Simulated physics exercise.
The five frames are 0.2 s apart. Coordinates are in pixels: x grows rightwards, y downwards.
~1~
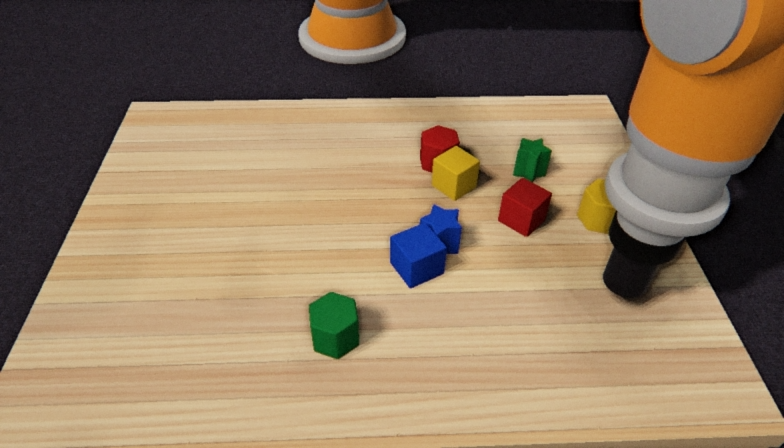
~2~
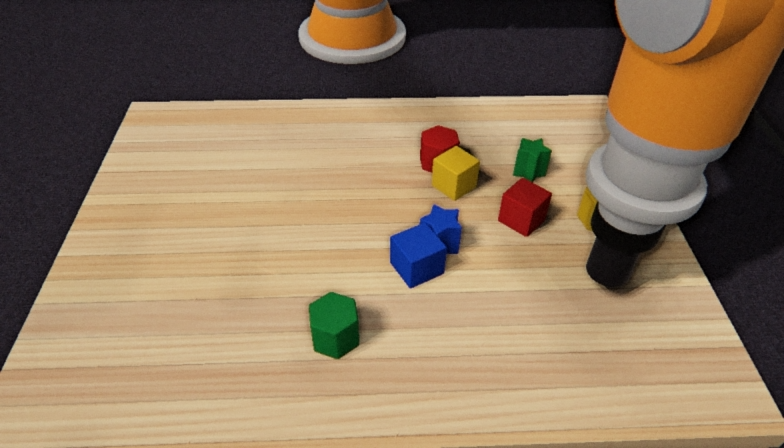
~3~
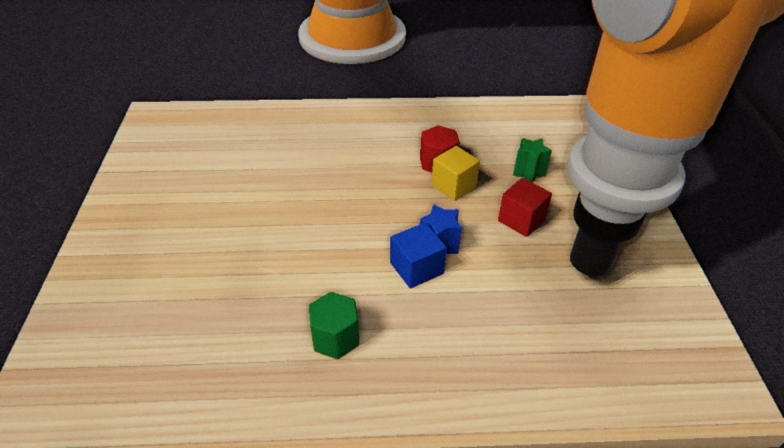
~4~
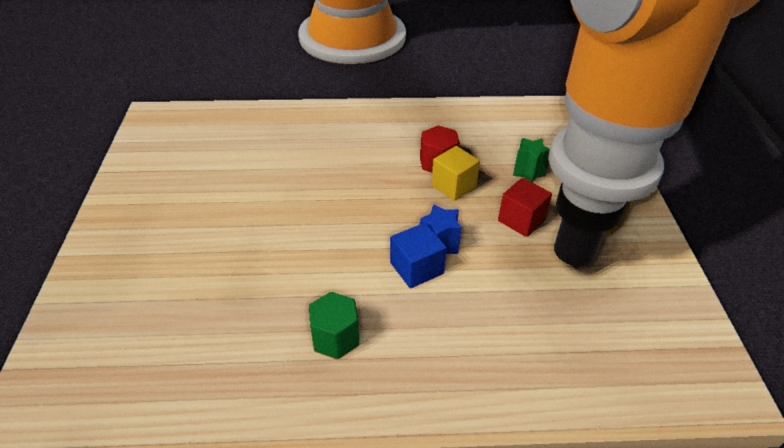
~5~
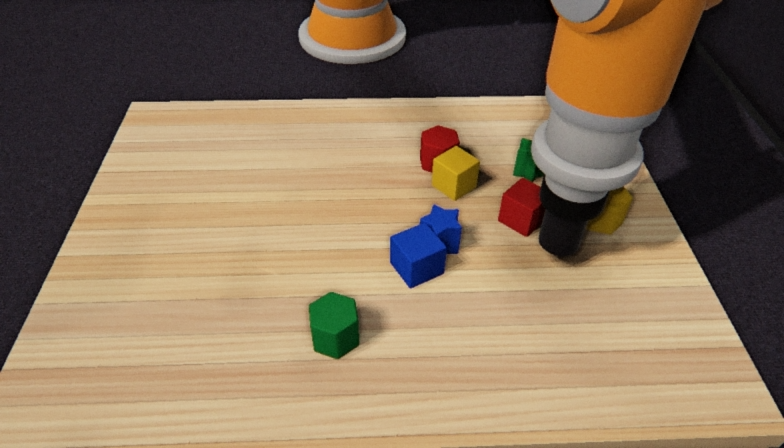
The robot arm slid its black tip slowly left and slightly away across the wooden board, passing in front of a yellow block and drawing close to the red cube, while the scattered blocks stayed put.
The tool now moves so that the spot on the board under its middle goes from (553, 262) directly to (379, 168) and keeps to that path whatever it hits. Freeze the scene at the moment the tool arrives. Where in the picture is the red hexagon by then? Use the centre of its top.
At (442, 124).
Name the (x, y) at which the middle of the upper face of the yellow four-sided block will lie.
The middle of its upper face should be somewhere near (442, 148).
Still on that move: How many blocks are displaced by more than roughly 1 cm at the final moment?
The number will come to 3 or more.
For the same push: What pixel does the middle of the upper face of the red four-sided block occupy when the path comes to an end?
I'd say the red four-sided block ends with its top centre at (509, 179).
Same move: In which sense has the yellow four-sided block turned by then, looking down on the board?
The answer is clockwise.
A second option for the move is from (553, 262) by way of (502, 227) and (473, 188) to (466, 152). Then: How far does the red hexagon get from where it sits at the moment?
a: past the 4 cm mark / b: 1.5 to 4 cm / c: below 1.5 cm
That would be a.
On the path given first. One third of the way, tool at (490, 207); red four-sided block at (511, 180), turned 70° clockwise.
Two thirds of the way, tool at (432, 177); red hexagon at (440, 127), turned 20° anticlockwise; yellow four-sided block at (448, 150), turned 60° clockwise; red four-sided block at (509, 179), turned 80° clockwise.
At the end, tool at (379, 149); red hexagon at (442, 124), turned 25° anticlockwise; blue star not moved; yellow four-sided block at (442, 148), turned 85° clockwise; red four-sided block at (509, 179), turned 80° clockwise.
